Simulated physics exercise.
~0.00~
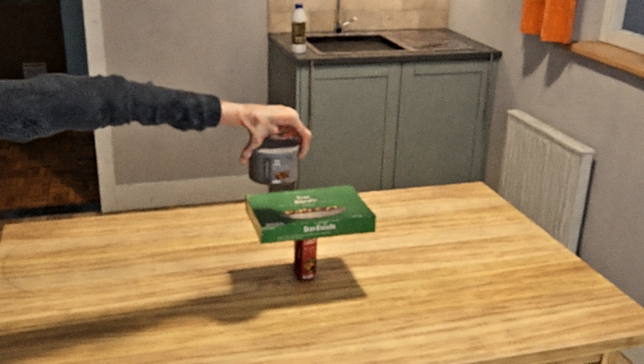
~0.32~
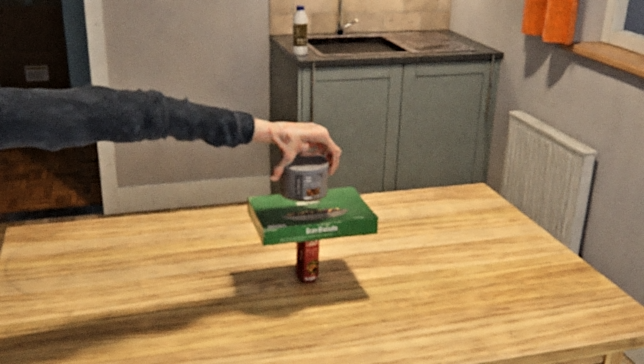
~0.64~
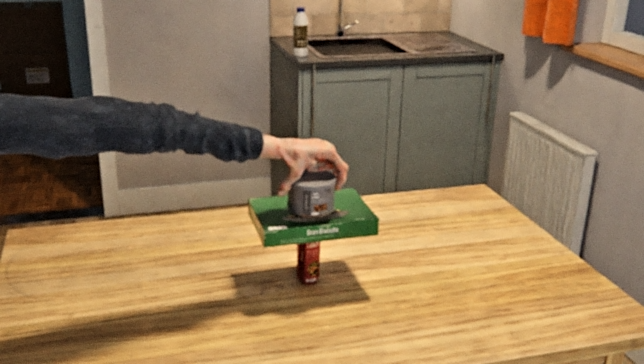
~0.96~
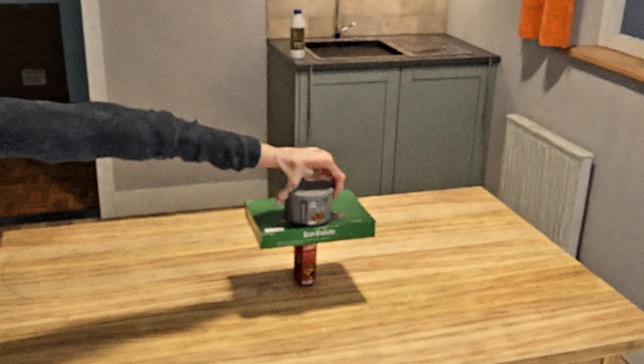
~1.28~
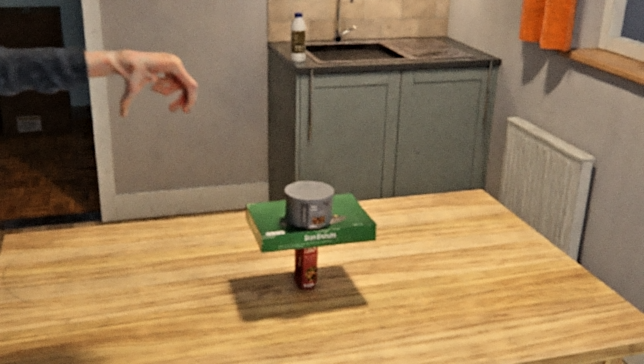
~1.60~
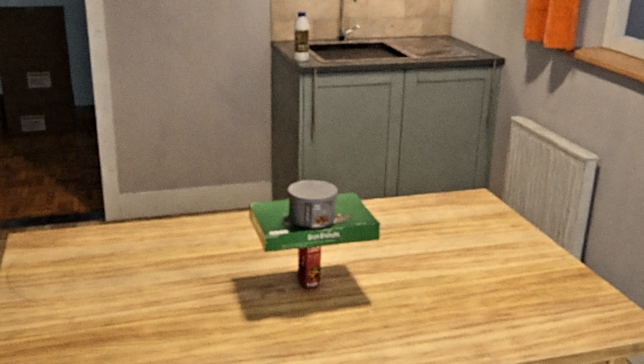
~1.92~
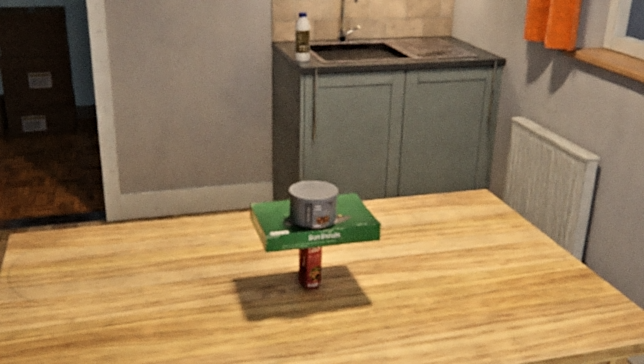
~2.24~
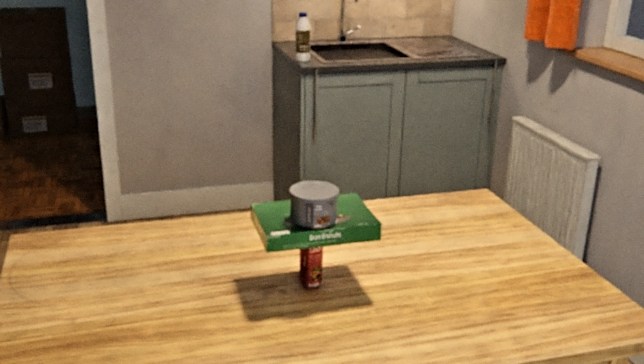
In a room with a grey sink cabinet against the back wall, a flat green packet lies balanced on a narrow red can on a wooden table. An arm in a dark sleeve reaches in from the left, holding a grey tub just above the packet. The hand lowers the tub, shifting it slightly to the right, until it rests on the green surface. The fingers stay around it briefly, then let go, and the hand draws back to the left and out of view. The tub, packet and can remain stacked, upright and balanced.
